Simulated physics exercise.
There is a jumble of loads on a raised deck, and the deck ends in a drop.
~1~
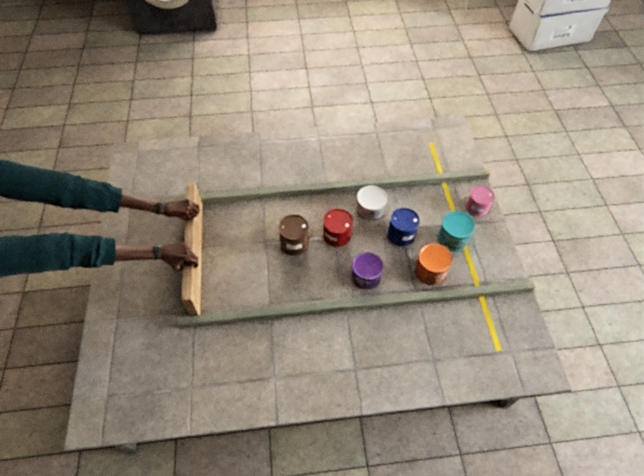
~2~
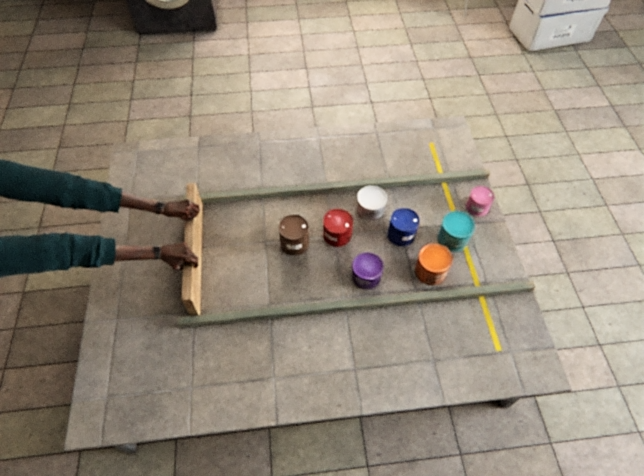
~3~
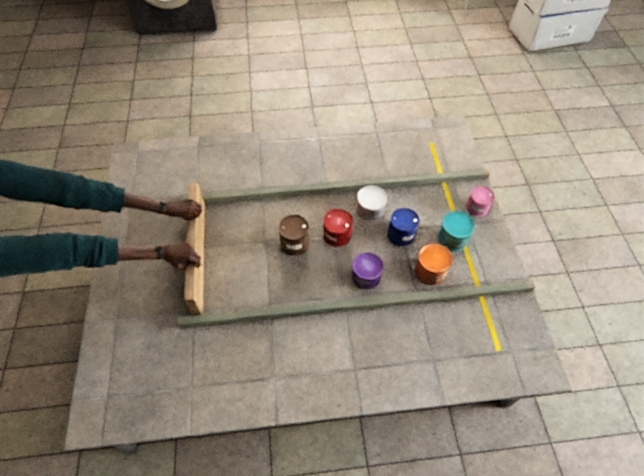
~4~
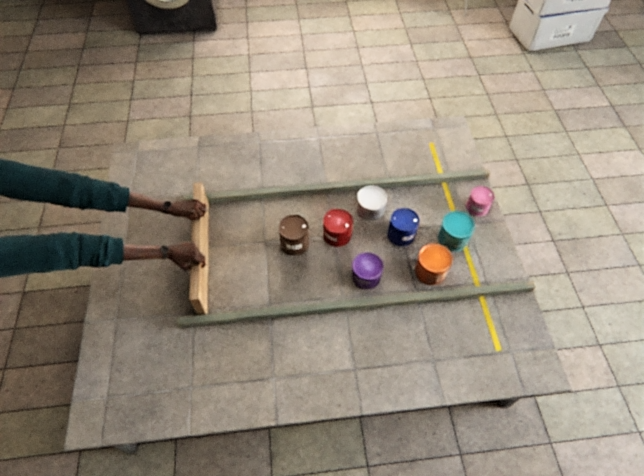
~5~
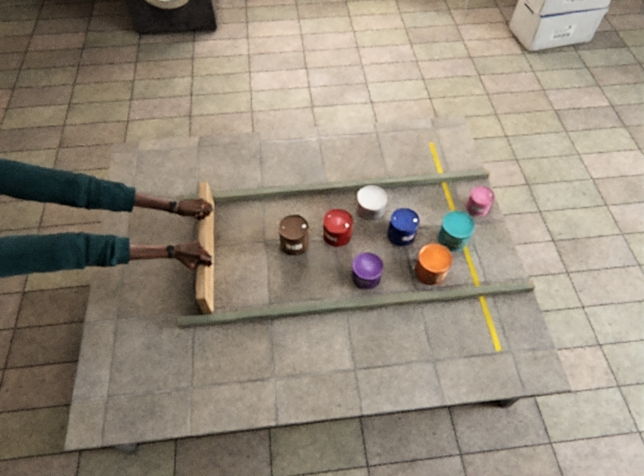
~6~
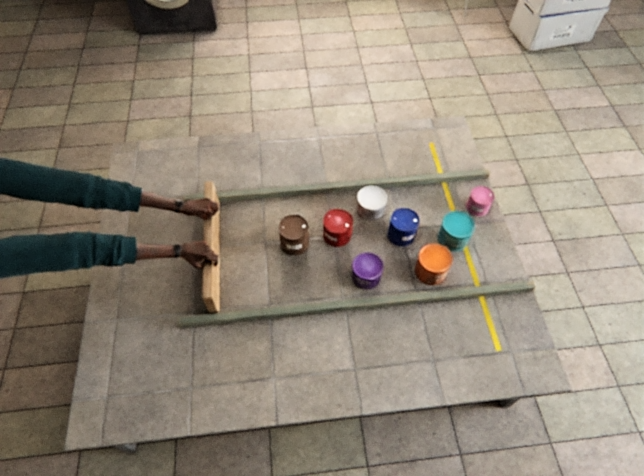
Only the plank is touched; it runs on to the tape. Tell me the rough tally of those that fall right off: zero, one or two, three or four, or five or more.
I foresee one or two drops here.
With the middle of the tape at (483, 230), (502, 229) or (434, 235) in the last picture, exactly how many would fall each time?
5, 8, 0.
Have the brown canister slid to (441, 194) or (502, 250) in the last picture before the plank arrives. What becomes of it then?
Well, in both cases in turn, the brown canister stays where it is and then does not stay.
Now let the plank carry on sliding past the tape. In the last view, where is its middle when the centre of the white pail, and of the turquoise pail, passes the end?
For the white pail, about (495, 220); for the turquoise pail, about (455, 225).
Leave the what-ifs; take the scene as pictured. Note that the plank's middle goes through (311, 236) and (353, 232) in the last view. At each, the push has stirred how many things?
At the first place 2, at the second 4.
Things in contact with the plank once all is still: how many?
It is in contact with 3.
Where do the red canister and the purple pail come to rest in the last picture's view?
About (489, 198), and about (489, 262).
A little later, none off yet; pink canister at rest near (480, 201); turquoise pail at rest near (456, 232); orange pail at rest near (433, 265).
When it is over, the number that fall off is one or two; down, turquoise pail and pink canister.
